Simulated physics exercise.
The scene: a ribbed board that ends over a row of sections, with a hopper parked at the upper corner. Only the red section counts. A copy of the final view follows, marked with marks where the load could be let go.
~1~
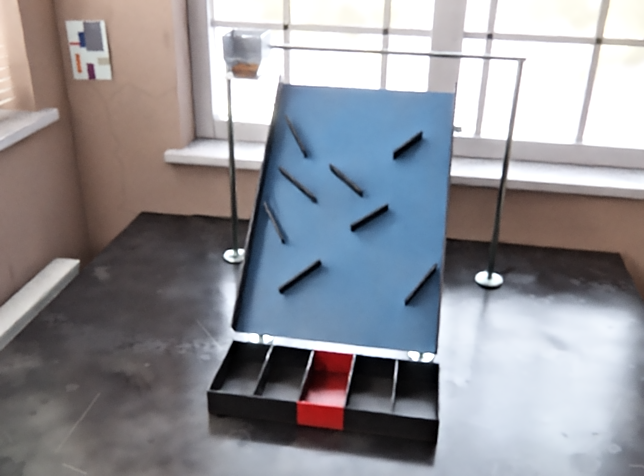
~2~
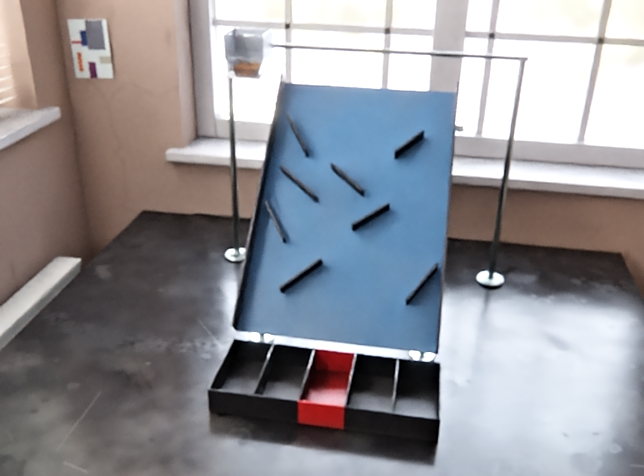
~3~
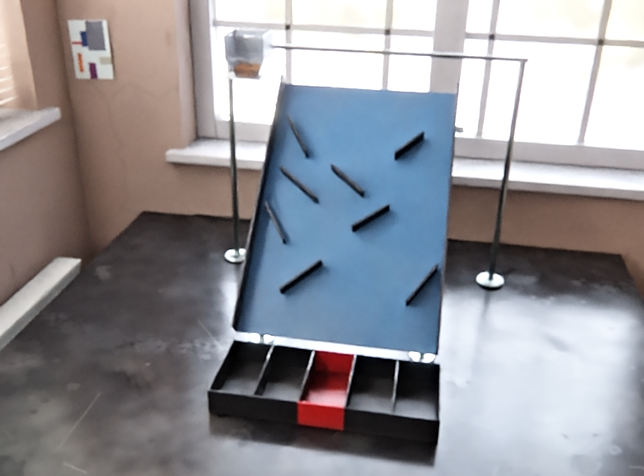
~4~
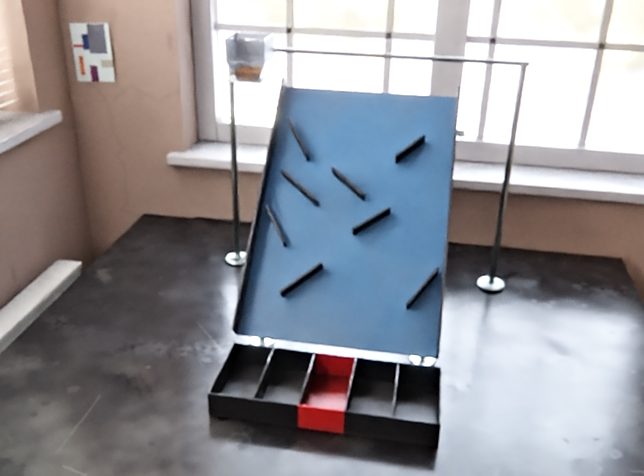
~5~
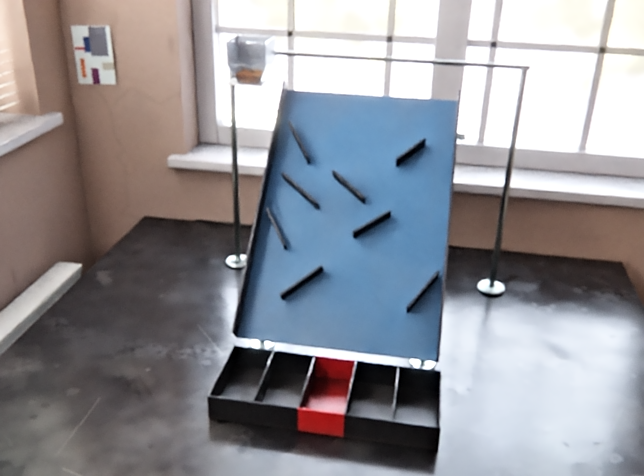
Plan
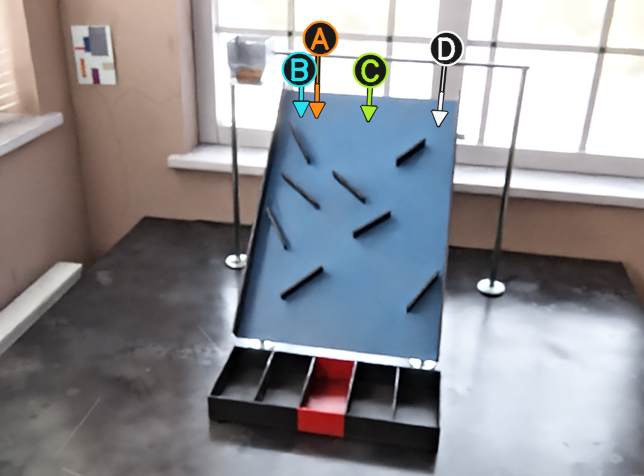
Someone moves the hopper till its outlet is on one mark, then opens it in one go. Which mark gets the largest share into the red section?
A is best.
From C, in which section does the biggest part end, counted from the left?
It is the third one.
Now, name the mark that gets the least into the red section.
D it is.
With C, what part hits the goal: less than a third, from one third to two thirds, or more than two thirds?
It is from one third to two thirds.
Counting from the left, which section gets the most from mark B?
It is the third one.
On the marked copy, mark A meets the board at (316, 112); mark B meets the board at (301, 111); mark C meets the board at (368, 115); mark D meets the board at (438, 120).
For mark A, the bulk in the red section, a small share in other sections, a small share outside the box.
For mark B, close to half in the red section, close to half in other sections, only a few held on the board, only a few outside the box.
For mark C, close to half in the red section, close to half in other sections.
For mark D, a small share in the red section, the bulk in other sections, only a few held on the board.
